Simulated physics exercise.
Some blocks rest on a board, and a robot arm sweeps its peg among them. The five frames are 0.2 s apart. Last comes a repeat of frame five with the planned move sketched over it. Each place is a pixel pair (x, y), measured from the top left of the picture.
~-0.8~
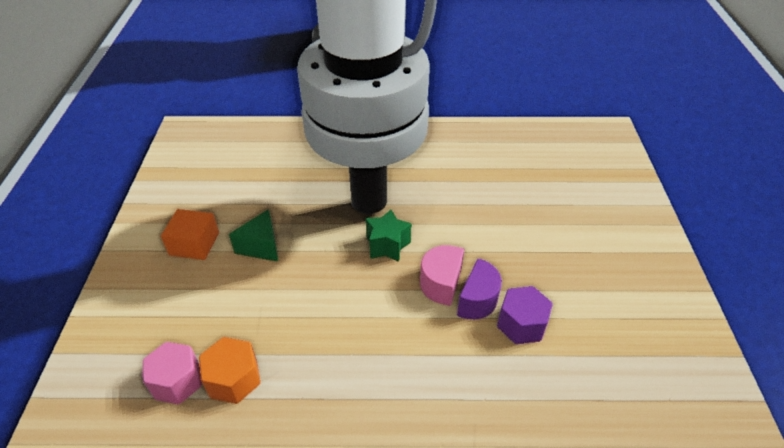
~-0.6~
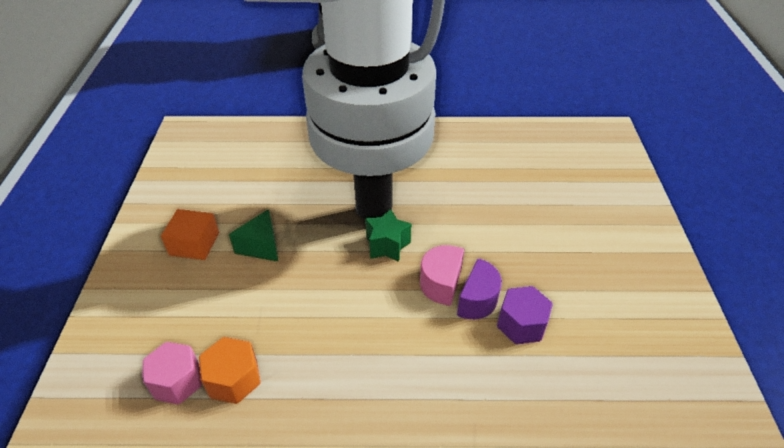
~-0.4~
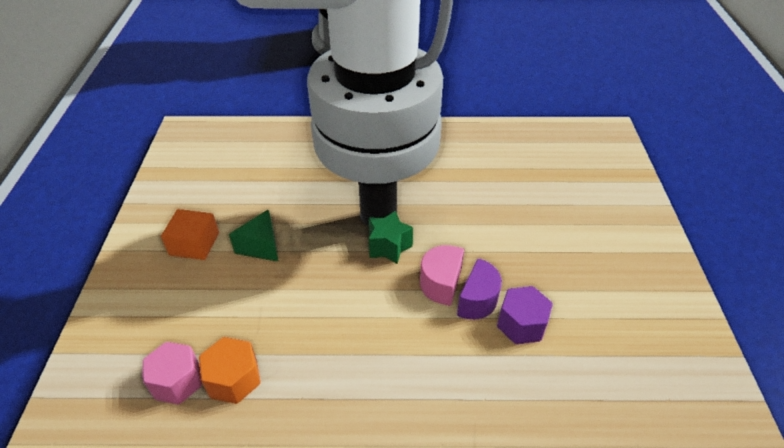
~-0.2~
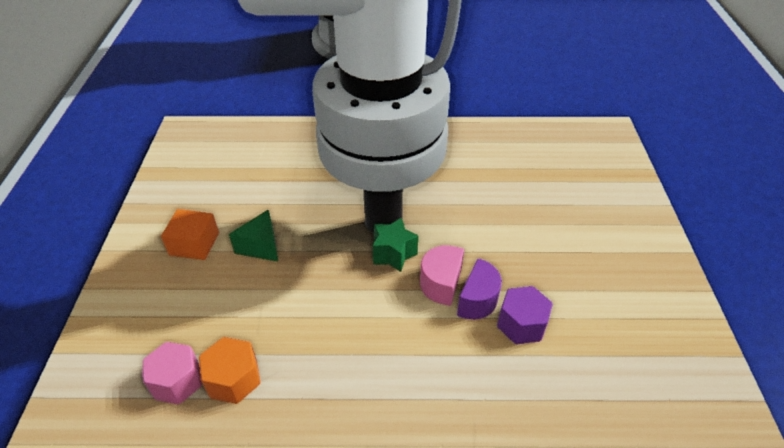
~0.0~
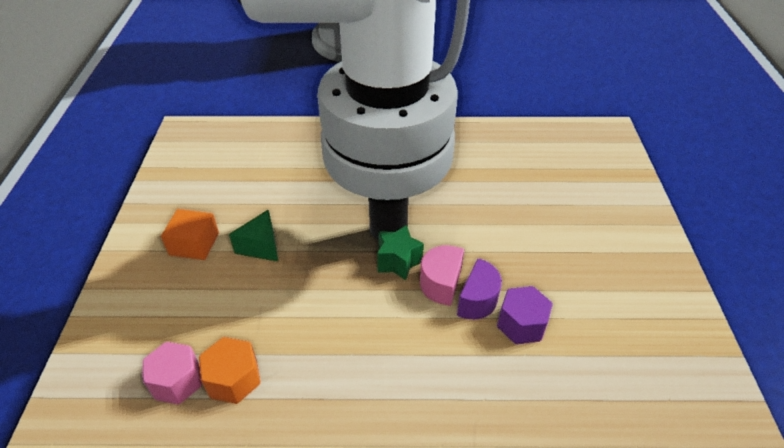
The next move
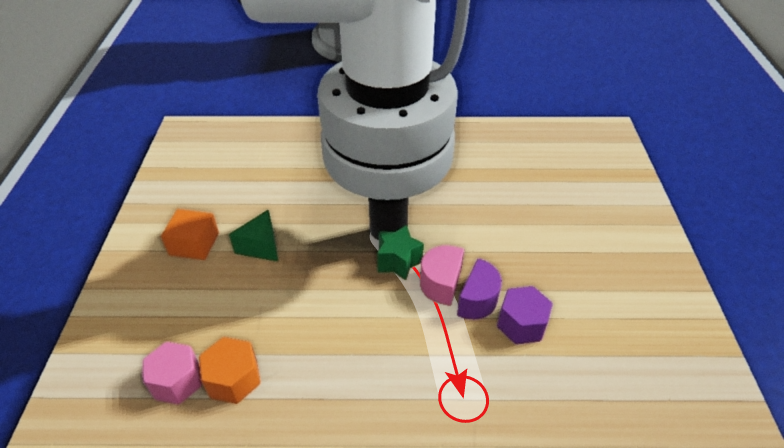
Robot arm lowering its black peg toward a green star block and nudging it slightly down and right on a wooden board.
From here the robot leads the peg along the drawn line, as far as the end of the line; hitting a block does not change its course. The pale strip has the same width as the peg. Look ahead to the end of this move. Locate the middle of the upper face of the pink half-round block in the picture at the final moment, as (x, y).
Expect it around (505, 338).
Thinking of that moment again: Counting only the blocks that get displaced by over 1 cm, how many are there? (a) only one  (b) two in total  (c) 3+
It's c.
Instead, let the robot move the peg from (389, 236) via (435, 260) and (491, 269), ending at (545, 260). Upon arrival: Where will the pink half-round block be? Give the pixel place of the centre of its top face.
I predict (460, 287).
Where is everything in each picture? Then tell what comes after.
Peg tip at (369, 202); block tops, green star at (387, 226); pink half-round block at (443, 263); purple half-round block at (482, 281); purple six-sided block at (527, 305), in the first picture.
Peg at (374, 208); blocks unchanged, in the second picture.
Peg at (379, 215); green star at (389, 227), in the third picture.
Peg at (384, 222); green star at (394, 234), in the fourth picture.
Peg at (389, 229); green star at (399, 242); pink half-round block at (443, 263); purple half-round block at (482, 281); purple six-sided block at (527, 305), in the fifth picture.
Path on the board, from (389, 236) via (422, 278) and (446, 332), ending at (464, 398).
The first path, step by step. One third of the way, peg at (422, 272); green star at (419, 290), turned 25° clockwise; pink half-round block at (468, 297), turned 35° anticlockwise; purple half-round block at (499, 291), turned 40° anticlockwise; purple six-sided block at (544, 309), turned 10° clockwise.
Two thirds of the way, peg at (447, 326); green star at (415, 335), turned 70° clockwise; pink half-round block at (495, 332), turned 55° anticlockwise; purple half-round block at (501, 292), turned 50° anticlockwise; purple six-sided block at (547, 309), turned 15° clockwise.
At the end, peg at (465, 392); green star at (411, 345), turned 105° clockwise; pink half-round block at (505, 338), turned 70° anticlockwise; purple half-round block at (501, 292), turned 50° anticlockwise; purple six-sided block at (547, 309), turned 15° clockwise.
